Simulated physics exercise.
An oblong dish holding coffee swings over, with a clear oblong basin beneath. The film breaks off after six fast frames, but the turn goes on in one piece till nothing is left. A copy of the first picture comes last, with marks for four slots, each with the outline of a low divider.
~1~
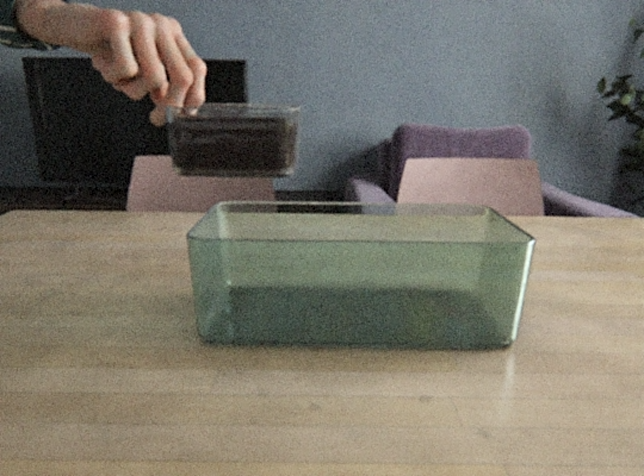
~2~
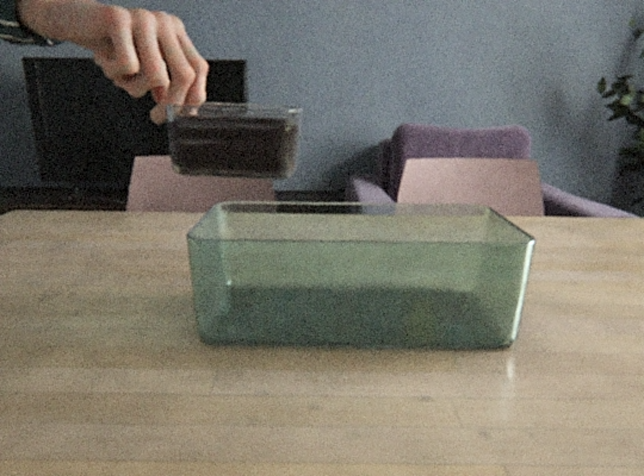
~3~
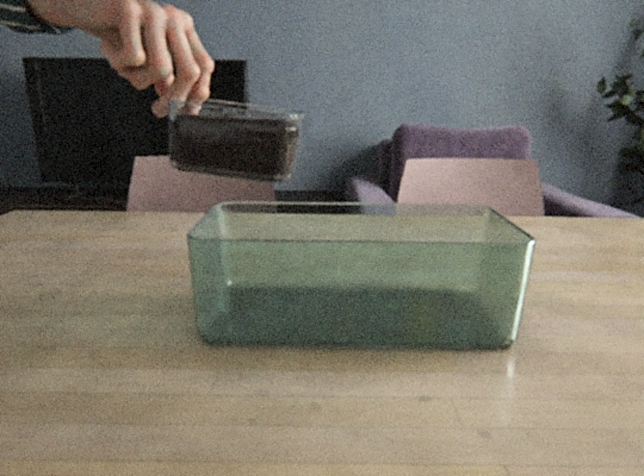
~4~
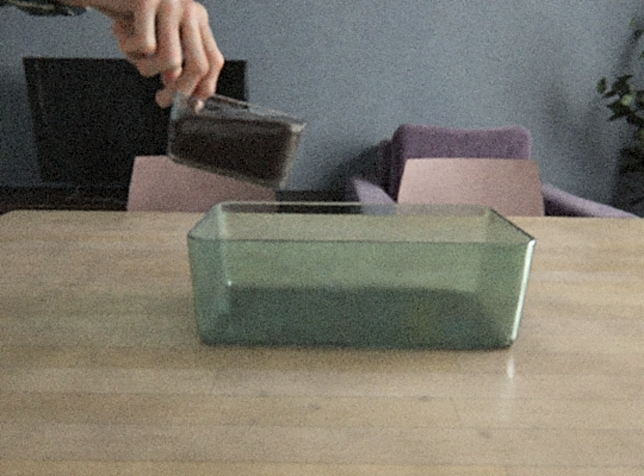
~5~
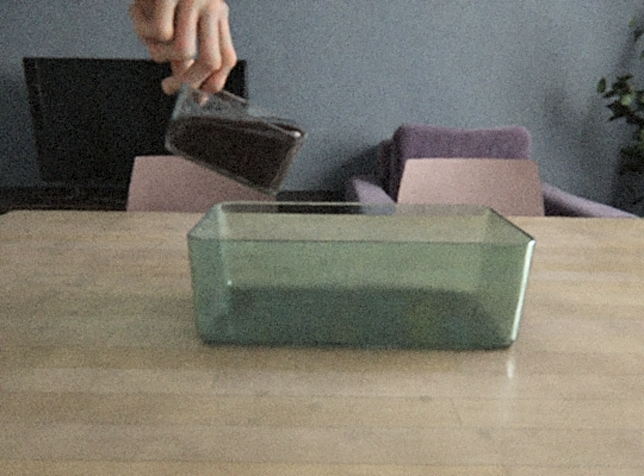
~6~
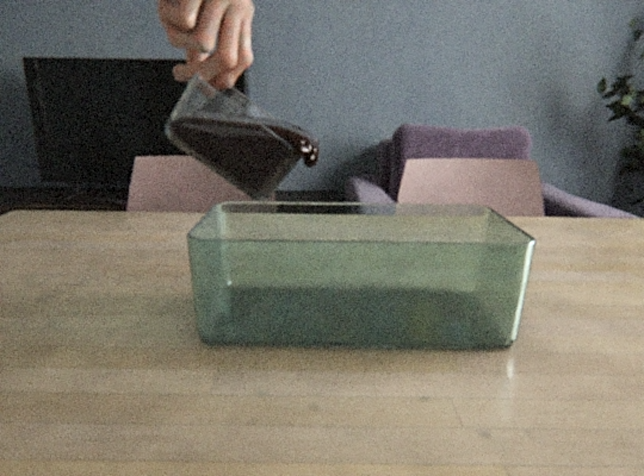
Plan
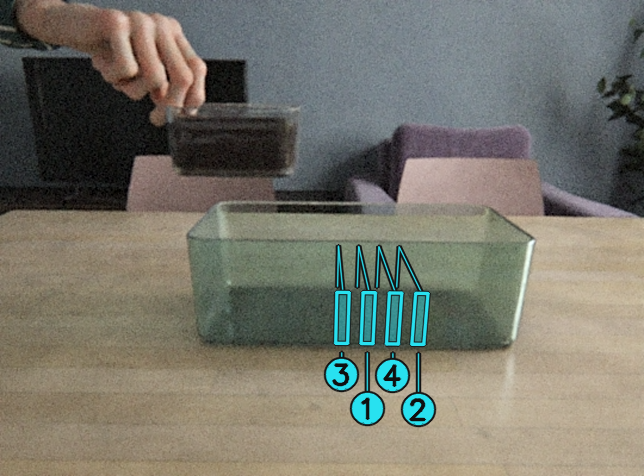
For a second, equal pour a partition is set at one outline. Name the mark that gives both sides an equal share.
I would pick slot 3.
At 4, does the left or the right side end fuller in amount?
More ends on the left.
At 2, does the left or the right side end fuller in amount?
The left one.
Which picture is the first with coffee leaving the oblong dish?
Picture 5.
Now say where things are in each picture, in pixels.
Upright, lip at (296, 106); basin from (199, 339) to (514, 343); nothing has left yet.
Upright, lip at (297, 108); nothing has left yet.
Tipped about 6°, lip at (300, 113); nothing has left yet.
Tipped about 14°, lip at (302, 122); nothing has left yet.
Tipped about 24°, lip at (304, 133); coffee is over the lip, down to (304, 133).
Tipped about 36°, lip at (304, 146); coffee is over the lip, down to (312, 161).
On the marked copy, 1 at (367, 352); 2 at (418, 353); 3 at (341, 352); 4 at (392, 353).
With 1, about 84 % ends left of the wall and 10 % right of it; 6 % is lost outside.
With 2, about 94 % ends left of the wall and 4 % right of it.
With 3, about 48 % ends left of the wall and 51 % right of it.
With 4, about 95 % ends left of the wall and 4 % right of it.
